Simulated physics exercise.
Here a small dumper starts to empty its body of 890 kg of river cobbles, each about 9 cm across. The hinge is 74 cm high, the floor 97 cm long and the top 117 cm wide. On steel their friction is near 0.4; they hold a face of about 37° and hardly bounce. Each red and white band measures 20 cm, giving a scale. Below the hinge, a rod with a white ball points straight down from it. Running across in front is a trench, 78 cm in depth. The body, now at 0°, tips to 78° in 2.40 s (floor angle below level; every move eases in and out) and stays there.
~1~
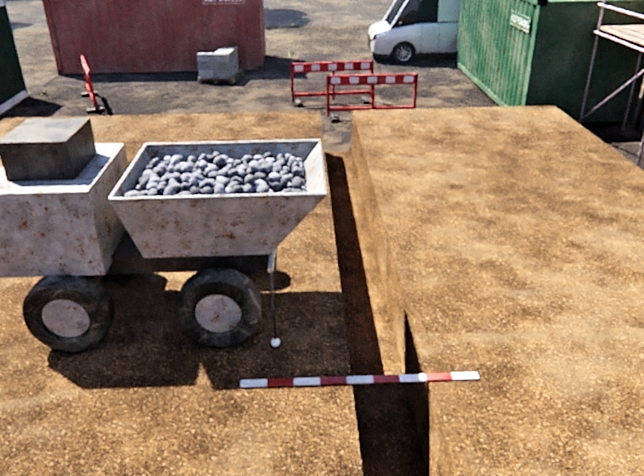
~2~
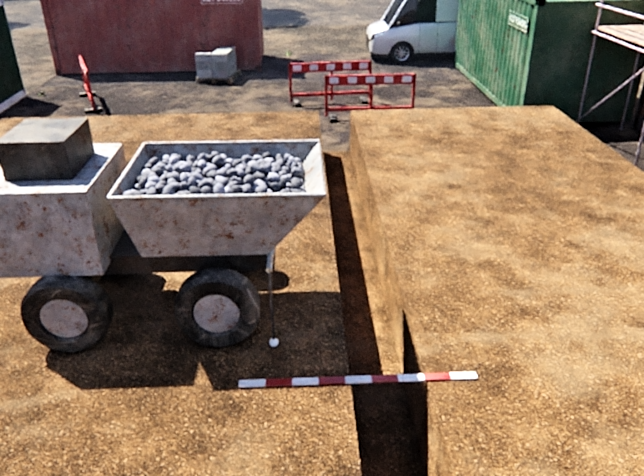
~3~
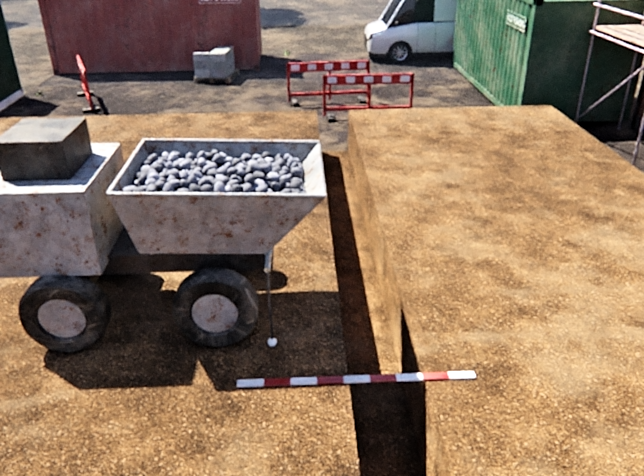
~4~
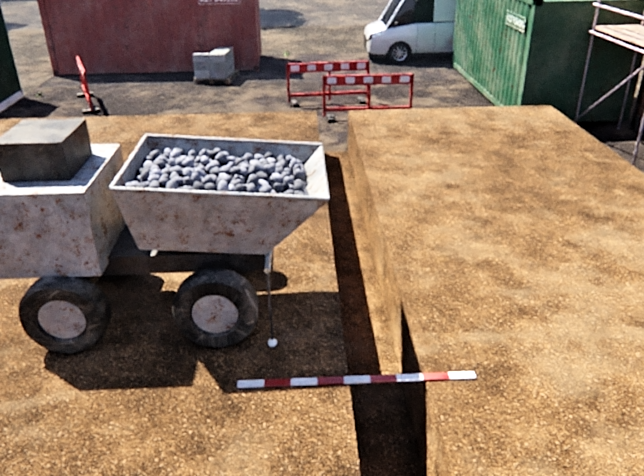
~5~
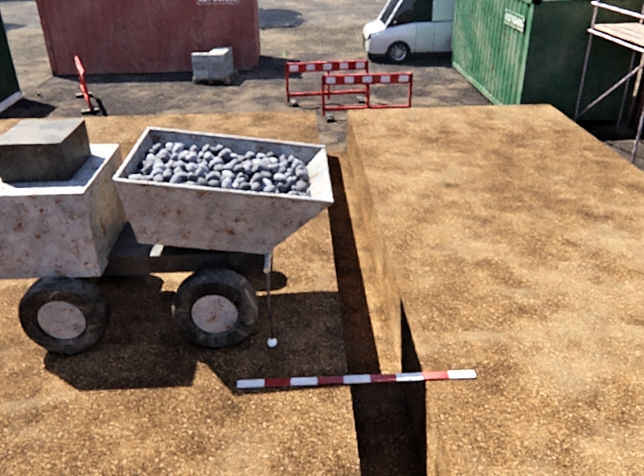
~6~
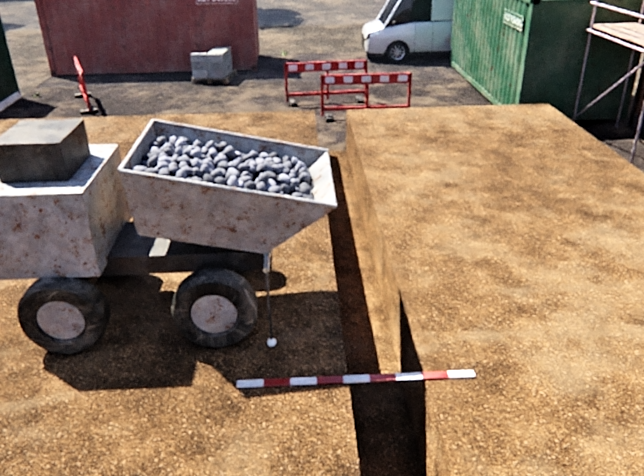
A pale, stained dumper loaded with rounded grey stones stands at the left on sunlit brown ground, seen from above and side-on. A dark trench separates it from a raised earth block at the right, with a red-and-white striped bar in front, and barriers, containers and a white van behind. The view shifts very slightly, then the body gradually tilts rightward, its left end rising.
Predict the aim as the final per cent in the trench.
The final share is about 70 per cent.
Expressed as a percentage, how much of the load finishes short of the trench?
Around 0 per cent of the load ends up there.
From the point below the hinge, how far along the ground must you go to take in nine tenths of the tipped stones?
Distance along the ground: Some 170 cm.
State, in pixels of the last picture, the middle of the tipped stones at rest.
The stones end up centred near (383, 345).
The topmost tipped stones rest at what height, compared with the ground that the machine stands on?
I'd put it at roughly 22 cm above the ground.
A little later the floor is at 66°; 97 % in the body, 3 % in the trench; the foremost stones are at (384, 268).
Then the floor is at 78°; 33 % in the body, 46 % in the trench, 21 % past the trench; the foremost stones are at (491, 285).
Later still the floor is at 78°; 11 % in the body, 60 % in the trench, 28 % past the trench; the foremost stones are at (541, 282).
In the end the floor is at 78°; 0 % in the body, 72 % in the trench, 28 % past the trench; the foremost stones are at (589, 290).
